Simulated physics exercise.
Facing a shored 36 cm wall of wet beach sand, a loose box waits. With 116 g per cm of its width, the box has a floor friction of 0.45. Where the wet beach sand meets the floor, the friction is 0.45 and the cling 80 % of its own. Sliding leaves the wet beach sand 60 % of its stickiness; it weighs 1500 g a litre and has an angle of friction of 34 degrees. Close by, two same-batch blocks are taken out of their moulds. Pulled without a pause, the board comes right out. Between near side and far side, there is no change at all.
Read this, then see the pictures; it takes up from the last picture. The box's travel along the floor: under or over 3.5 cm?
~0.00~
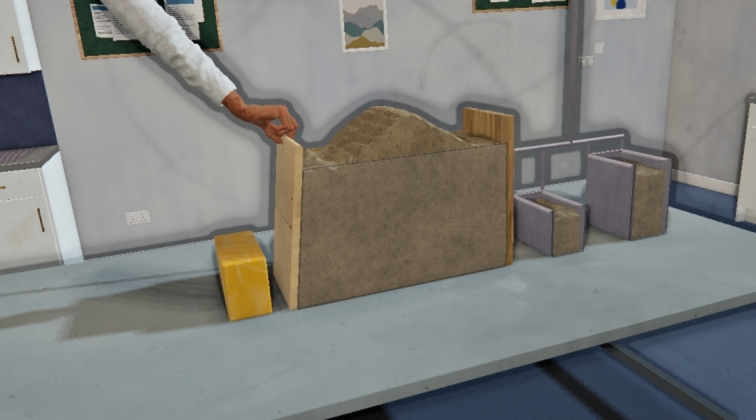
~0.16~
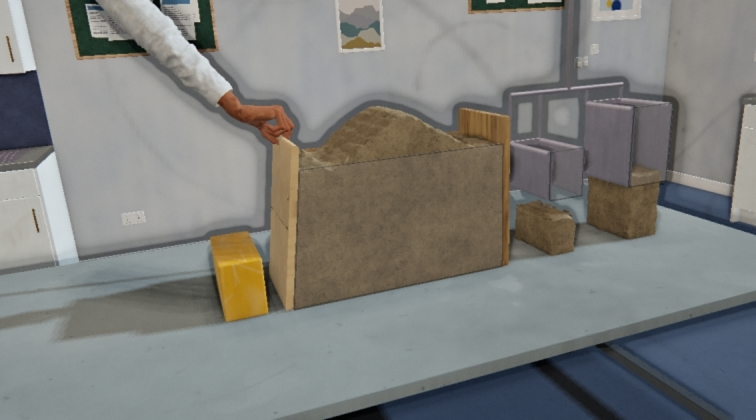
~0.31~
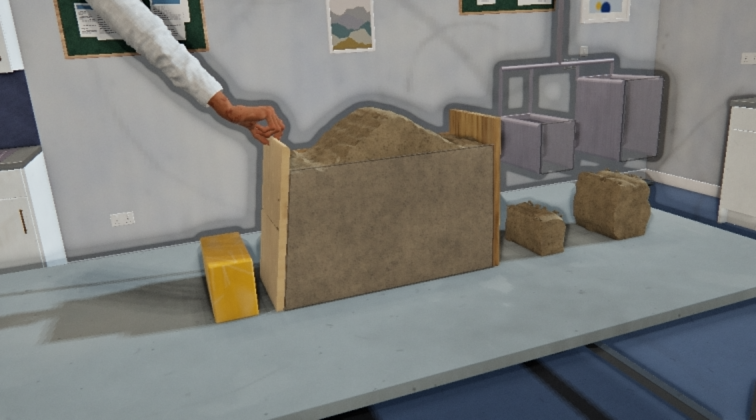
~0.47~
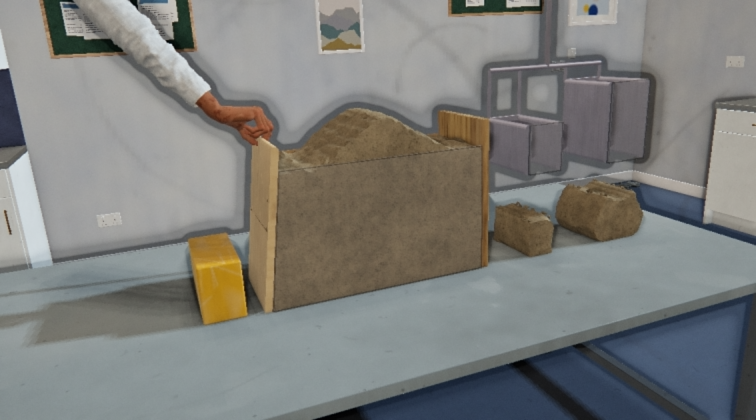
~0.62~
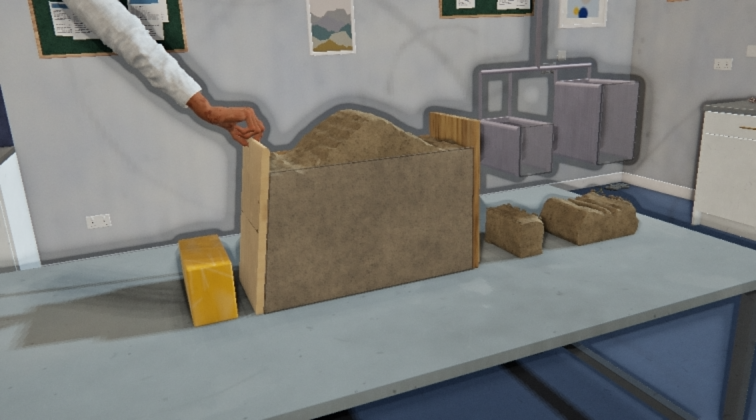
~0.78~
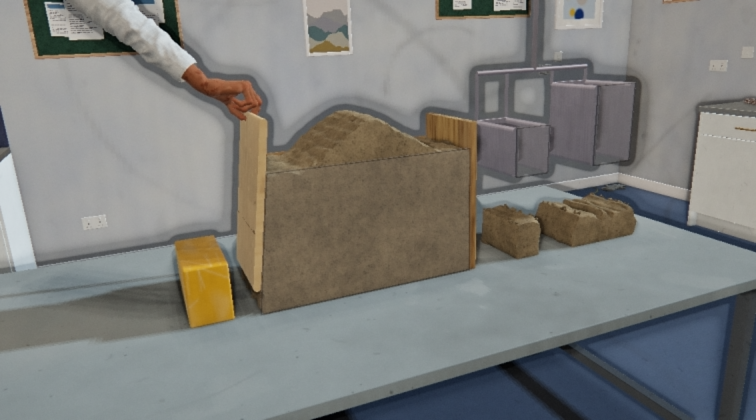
The box travels farther than 3.5 cm along the floor.
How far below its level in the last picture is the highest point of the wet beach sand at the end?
7.5 cm.
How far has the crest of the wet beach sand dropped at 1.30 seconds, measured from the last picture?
1.0 cm.
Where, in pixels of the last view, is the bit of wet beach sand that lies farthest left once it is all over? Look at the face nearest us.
It lies at around (210, 312) in the last picture.
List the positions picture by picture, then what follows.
The first frame shows top of the board at (303, 169), not yet moved; crest of the wet beach sand at (411, 114); block heights 12 cm, 21 cm (left to right).
The second frame shows top of the board at (299, 169), not yet moved; crest of the wet beach sand at (408, 114); block heights 12 cm, 21 cm (left to right).
The third frame shows top of the board at (290, 170), not yet moved; crest of the wet beach sand at (399, 115); block heights 12 cm, 18 cm (left to right).
The fourth frame shows top of the board at (278, 171), not yet moved; crest of the wet beach sand at (388, 116); block heights 12 cm, 15 cm (left to right).
The fifth frame shows top of the board at (269, 172), not yet moved; crest of the wet beach sand at (379, 117); block heights 12 cm, 11 cm (left to right).
The sixth frame shows top of the board at (267, 143), moved 7.1 cm; crest of the wet beach sand at (376, 118); block heights 12 cm, 10 cm (left to right).
After 1.02 s, the box has not moved.
After 1.30 s, the box has not moved.
After 1.58 s, the box has been pushed 1.3 cm.
After 1.87 s, the box has been pushed 6.2 cm.
After 2.33 s, the box has been pushed 6.4 cm.
